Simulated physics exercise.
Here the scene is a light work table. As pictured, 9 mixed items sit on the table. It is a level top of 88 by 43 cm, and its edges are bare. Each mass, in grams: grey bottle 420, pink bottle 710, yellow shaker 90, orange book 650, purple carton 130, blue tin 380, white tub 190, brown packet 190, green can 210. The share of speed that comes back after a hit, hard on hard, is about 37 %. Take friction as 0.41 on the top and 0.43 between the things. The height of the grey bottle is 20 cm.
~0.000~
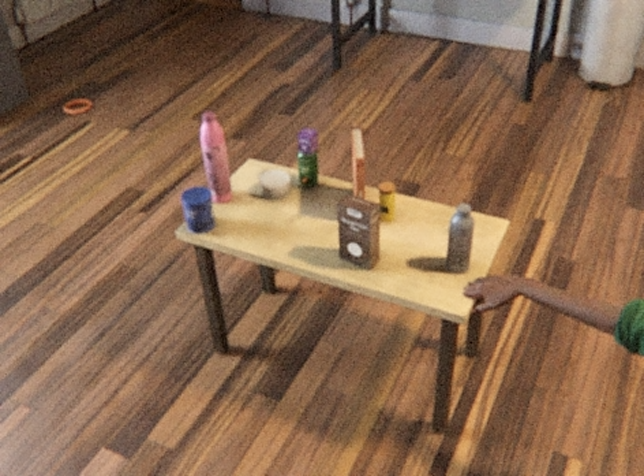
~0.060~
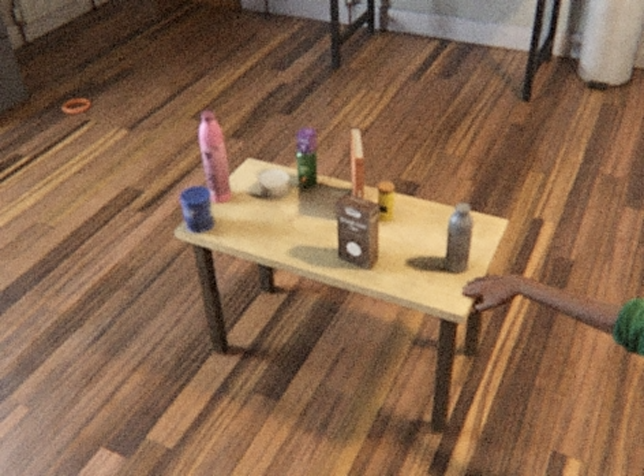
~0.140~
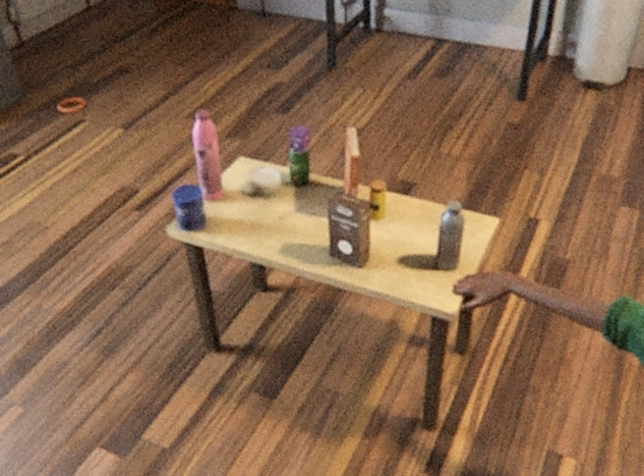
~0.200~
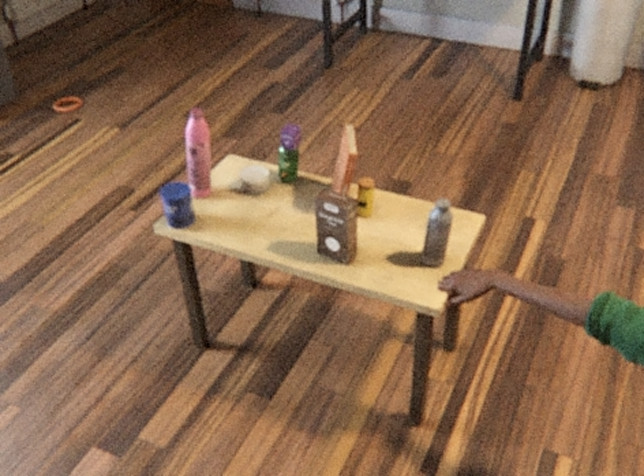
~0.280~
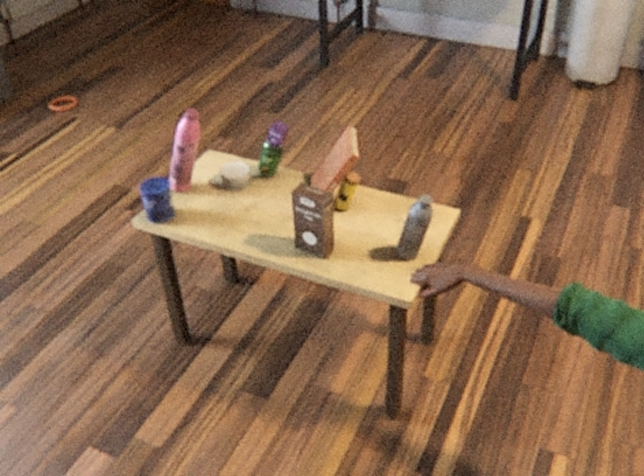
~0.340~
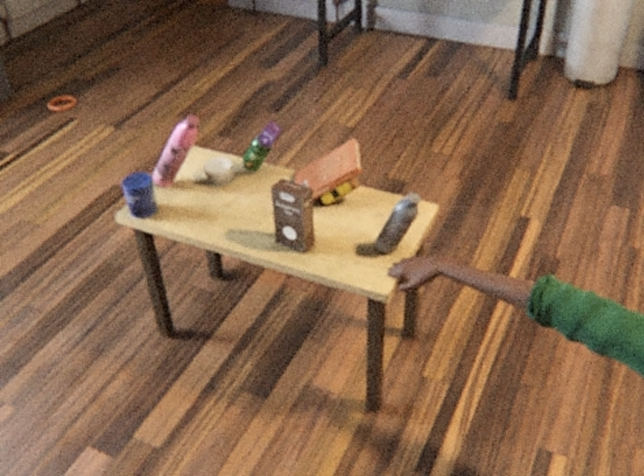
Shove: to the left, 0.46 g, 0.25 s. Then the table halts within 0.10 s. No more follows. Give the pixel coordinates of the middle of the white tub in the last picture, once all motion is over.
Its middle lies at about (191, 165).
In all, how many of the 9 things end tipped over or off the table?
I count 7.
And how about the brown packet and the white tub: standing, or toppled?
Well, the brown packet holds steady, and the white tub holds steady.
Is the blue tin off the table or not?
Blue tin: Goes out of bounds.
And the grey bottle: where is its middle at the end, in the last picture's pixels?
About (327, 223).
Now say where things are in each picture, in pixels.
White tub (275, 186); grey bottle (461, 238), in the first picture.
Yellow shaker (386, 202); orange book (358, 176), in the second picture.
Table 1 cm from its start; orange book (351, 174) tilted 4°; purple carton (300, 139), in the third picture.
Table 4 cm from its start; orange book (344, 171) tilted 12°; brown packet (337, 227), in the fourth picture.
Table 11 cm from its start; orange book (334, 168) tilted 33°; grey bottle (416, 226) tilted 13°, in the fifth picture.
Table 17 cm from its start; white tub (219, 172); yellow shaker (340, 190) tilted 58°, in the sixth picture.
By 0.74 s, table 20 cm from its start; orange book, purple carton and blue tin now off the table; white tub 6 cm from its spot near (191, 165); grey bottle on its side.
By 1.34 s, table 20 cm from its start; green can now off the table; white tub 6 cm from its spot near (191, 165); grey bottle on its side.
When it is over (2.2 s), off the table, yellow shaker, orange book, purple carton, blue tin and green can; lying over on the table, grey bottle and pink bottle; not toppled but over 5 cm from the start, white tub and brown packet. End places, in pixels of the last picture, white tub near (191, 165).
